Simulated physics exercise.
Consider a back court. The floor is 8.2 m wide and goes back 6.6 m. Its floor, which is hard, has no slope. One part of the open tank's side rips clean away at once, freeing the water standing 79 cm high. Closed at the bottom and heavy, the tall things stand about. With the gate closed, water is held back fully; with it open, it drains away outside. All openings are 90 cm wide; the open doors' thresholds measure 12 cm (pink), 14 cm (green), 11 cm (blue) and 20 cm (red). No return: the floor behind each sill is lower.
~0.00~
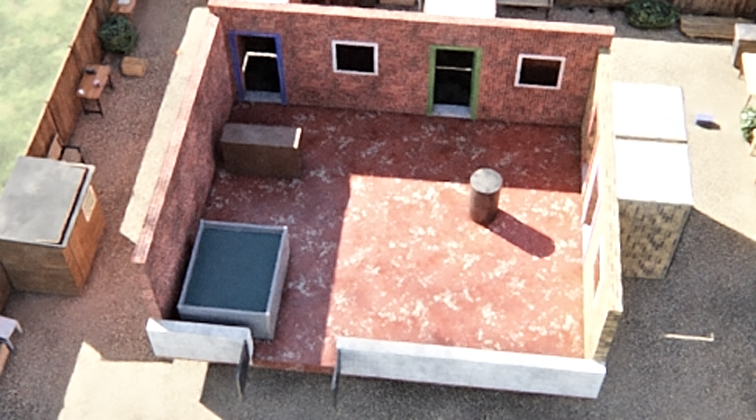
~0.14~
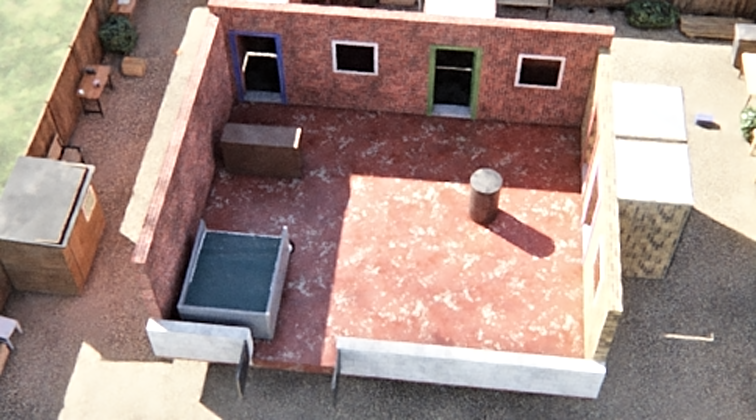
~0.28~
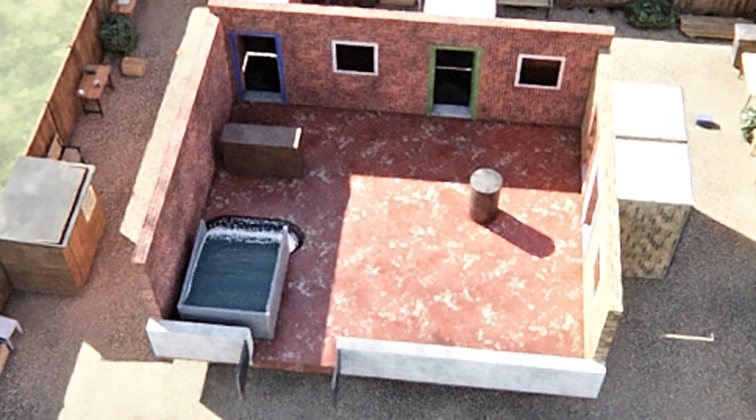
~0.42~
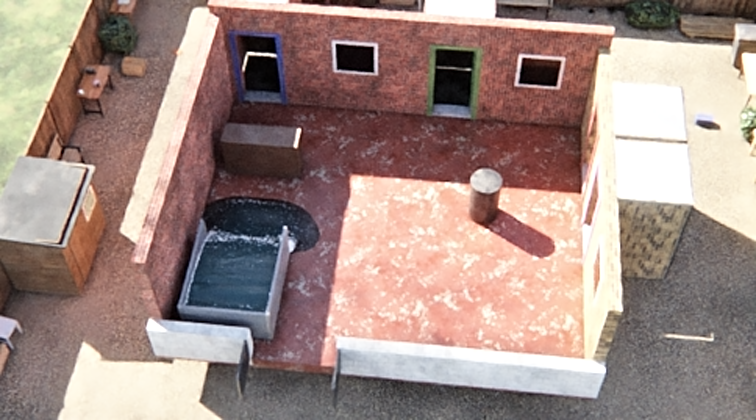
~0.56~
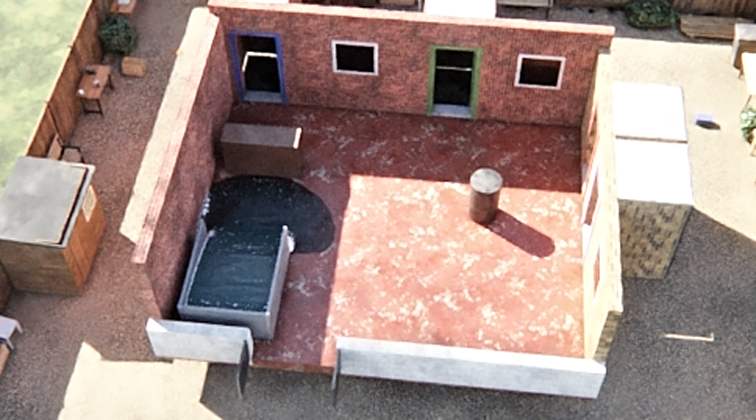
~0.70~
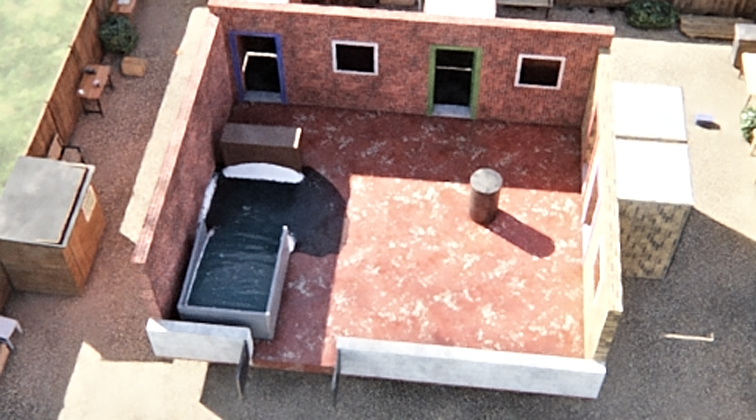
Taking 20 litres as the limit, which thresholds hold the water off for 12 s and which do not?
At the end, the pink door undershoots the limit. The green door undershoots the limit. The blue door overshoots the limit. The red door undershoots the limit.
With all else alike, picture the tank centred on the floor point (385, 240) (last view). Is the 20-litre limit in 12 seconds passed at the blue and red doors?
Measured against the limit, the blue door goes beyond it and the red door stays within it.
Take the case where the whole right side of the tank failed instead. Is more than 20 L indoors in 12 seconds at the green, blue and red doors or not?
So green stays lower, blue stays lower, red stays lower.
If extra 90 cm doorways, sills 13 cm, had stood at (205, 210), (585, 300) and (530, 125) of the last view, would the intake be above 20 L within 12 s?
First doorway gets there, second falls short, third falls short.
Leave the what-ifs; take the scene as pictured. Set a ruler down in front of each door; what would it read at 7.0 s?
Pink 6 cm, green 5 cm, blue 5 cm, red 12 cm.
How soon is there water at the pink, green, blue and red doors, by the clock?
The front reaches pink at 5.0 s, green at 2.2 s, blue at 1.5 s, red at 4.0 s.
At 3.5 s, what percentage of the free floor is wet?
Roughly 50 percent.
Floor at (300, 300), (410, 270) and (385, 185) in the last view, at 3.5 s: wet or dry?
Untouched, untouched, soaked.
After 1.4 s water covers 20 % of the floor and is deepest (54 cm) near (221, 180); pink door not reached, green door not reached, blue door not reached, red door not reached.
After 2.2 s water covers 30 % of the floor and is deepest (40 cm) near (254, 176); pink door not reached, green door 6 cm at the sill, 0 L in, blue door 22 cm at the sill, 17 L in, red door not reached.
After 3.5 s water covers 50 % of the floor and is deepest (20 cm) near (205, 238); pink door not reached, green door 13 cm at the sill, 1 L in, blue door 15 cm at the sill, 64 L in, red door not reached.
After 7.0 s water covers 85 % of the floor and is deepest (16 cm) near (584, 379); pink door 6 cm at the sill, 0 L in, green door 5 cm at the sill, 1 L in, blue door 5 cm at the sill, 71 L in, red door 12 cm at the sill, 0 L in.
After 12.0 s water covers 95 % of the floor and is deepest (10 cm) near (584, 371); pink door 5 cm at the sill, 0 L in, green door 4 cm at the sill, 1 L in, blue door 3 cm at the sill, 71 L in, red door 6 cm at the sill, 0 L in.
